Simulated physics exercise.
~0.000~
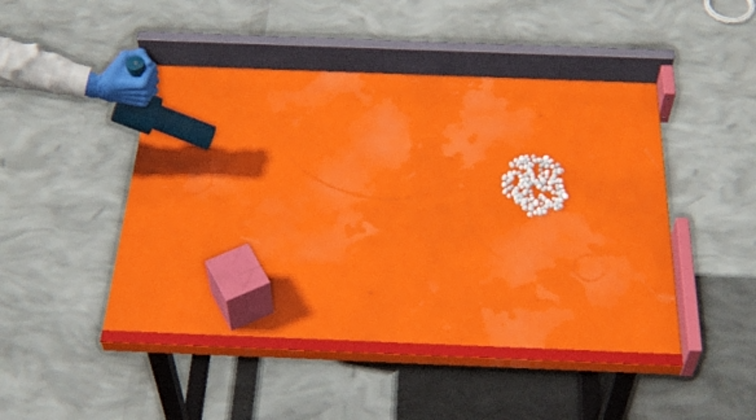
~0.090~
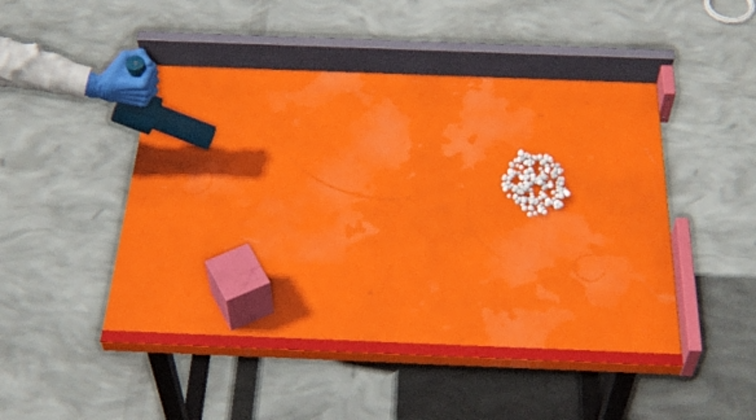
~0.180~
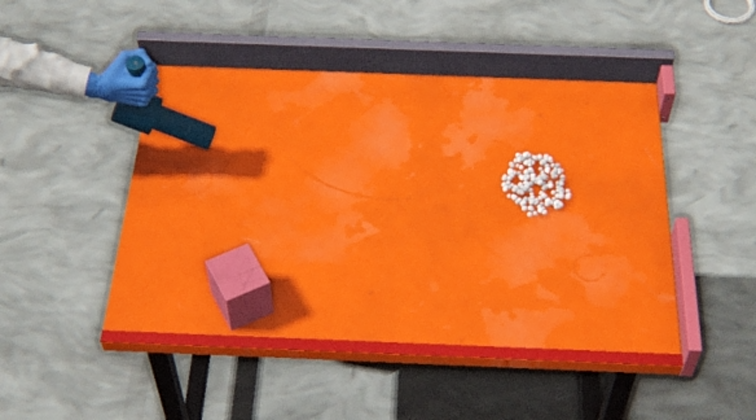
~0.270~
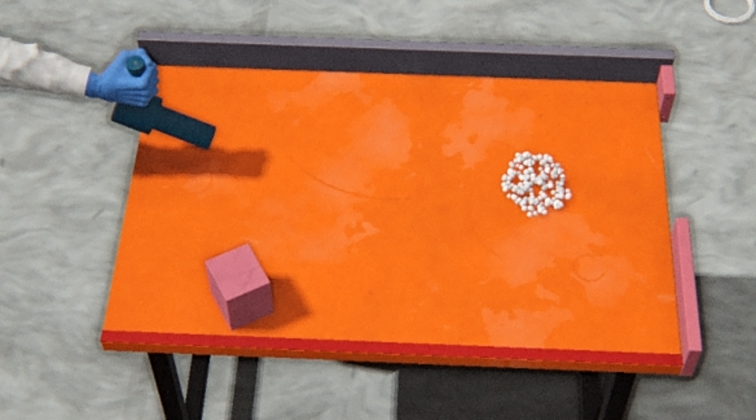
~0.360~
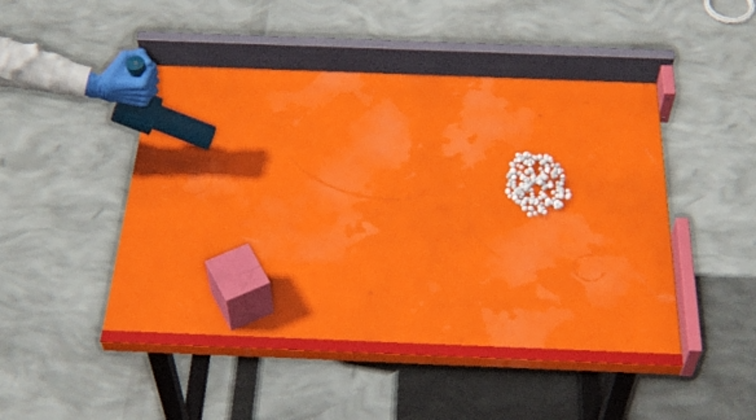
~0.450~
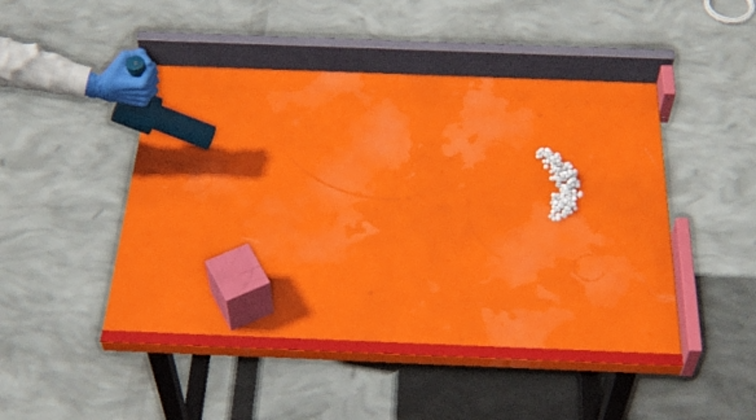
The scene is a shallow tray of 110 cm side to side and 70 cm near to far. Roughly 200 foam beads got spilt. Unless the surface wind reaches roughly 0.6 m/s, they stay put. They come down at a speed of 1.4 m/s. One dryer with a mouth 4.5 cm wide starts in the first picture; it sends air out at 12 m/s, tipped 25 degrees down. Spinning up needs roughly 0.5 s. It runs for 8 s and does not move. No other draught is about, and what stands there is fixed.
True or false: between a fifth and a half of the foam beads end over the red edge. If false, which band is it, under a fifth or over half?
False, under a fifth.
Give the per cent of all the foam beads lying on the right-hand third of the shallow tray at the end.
It comes out near 0 in a hundred.
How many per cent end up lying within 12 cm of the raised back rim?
Estimate: Around 0 percent.
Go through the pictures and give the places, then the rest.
In the first frame, the middle of the foam beads is near (533, 183), none has stirred yet and the mouth of the dryer is at (212, 138).
In the second frame, the middle of the foam beads is near (534, 180), none has stirred yet and the red edge is centred on (390, 354).
In the third frame, the middle of the foam beads is near (534, 180), none has stirred yet and the top of a block is at (238, 272).
In the fourth frame, the middle of the foam beads is near (534, 180) and none has stirred yet.
In the fifth frame, the middle of the foam beads is near (534, 181) and none has stirred yet.
In the sixth frame, the middle of the foam beads is near (563, 187), the farthest in sight from the dryer is at (580, 194) and about 90 % have left their places.
After 1.6 s, 0 % are on the move or not yet settled, 2 % are over the red edge.
After 2.6 s, 0 % are on the move or not yet settled, 2 % are over the red edge.
After 4.4 s, 0 % are on the move or not yet settled, 2 % are over the red edge.
After 8.0 s, at the end, 2 % are over the red edge.
